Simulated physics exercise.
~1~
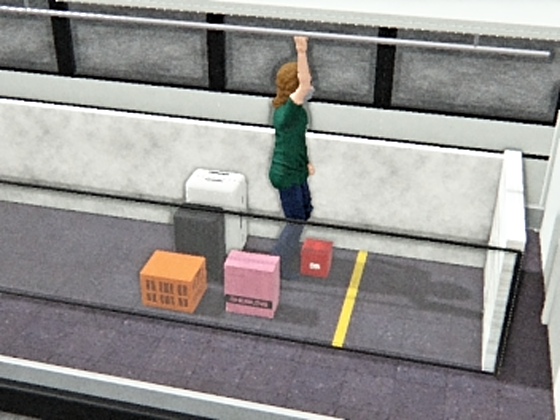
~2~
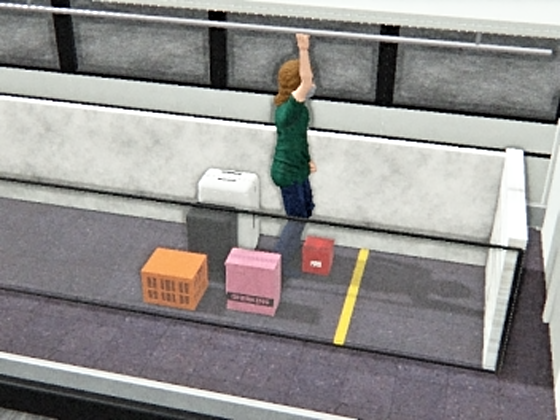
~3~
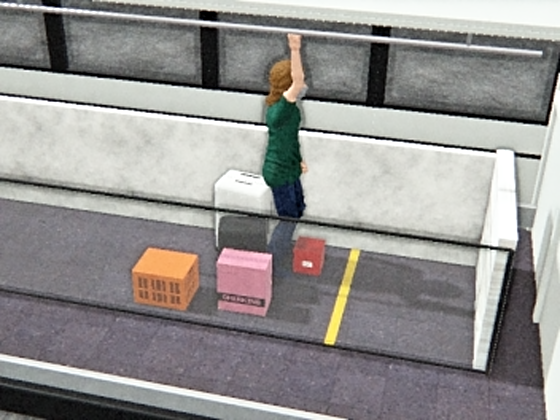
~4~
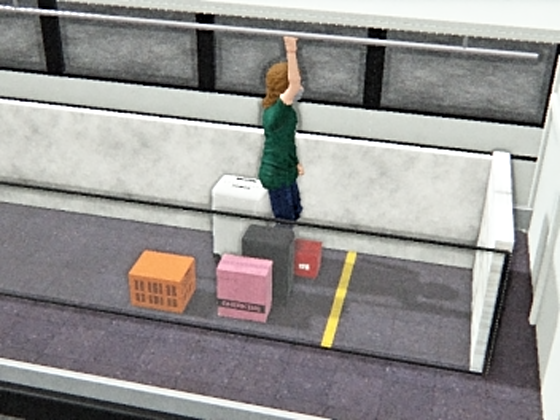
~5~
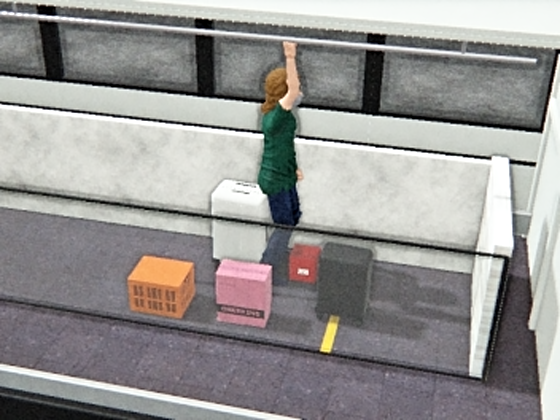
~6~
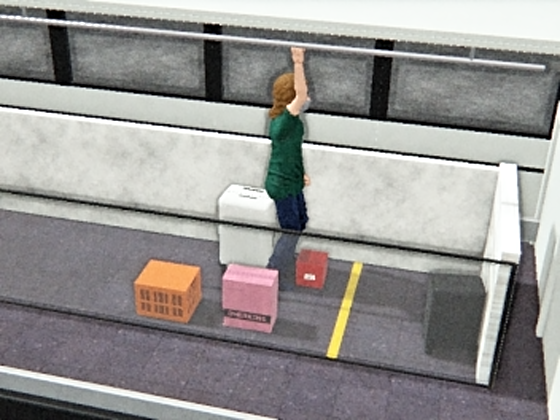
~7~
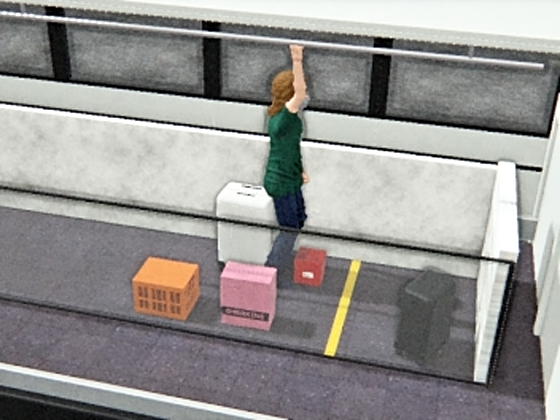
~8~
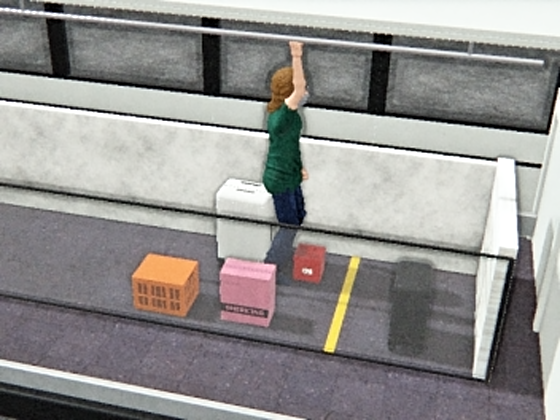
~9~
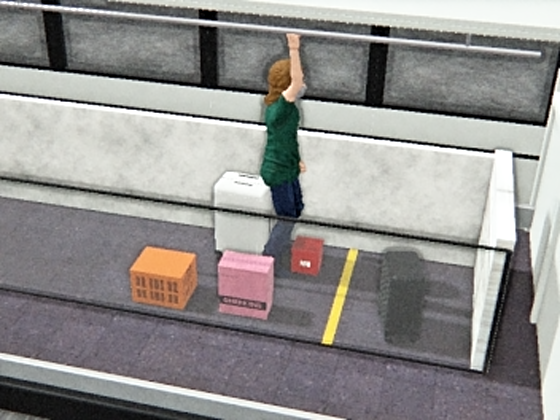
Black wheeled case rolling right past crates and over the yellow line, then drifting back slightly, staying upright beyond it.
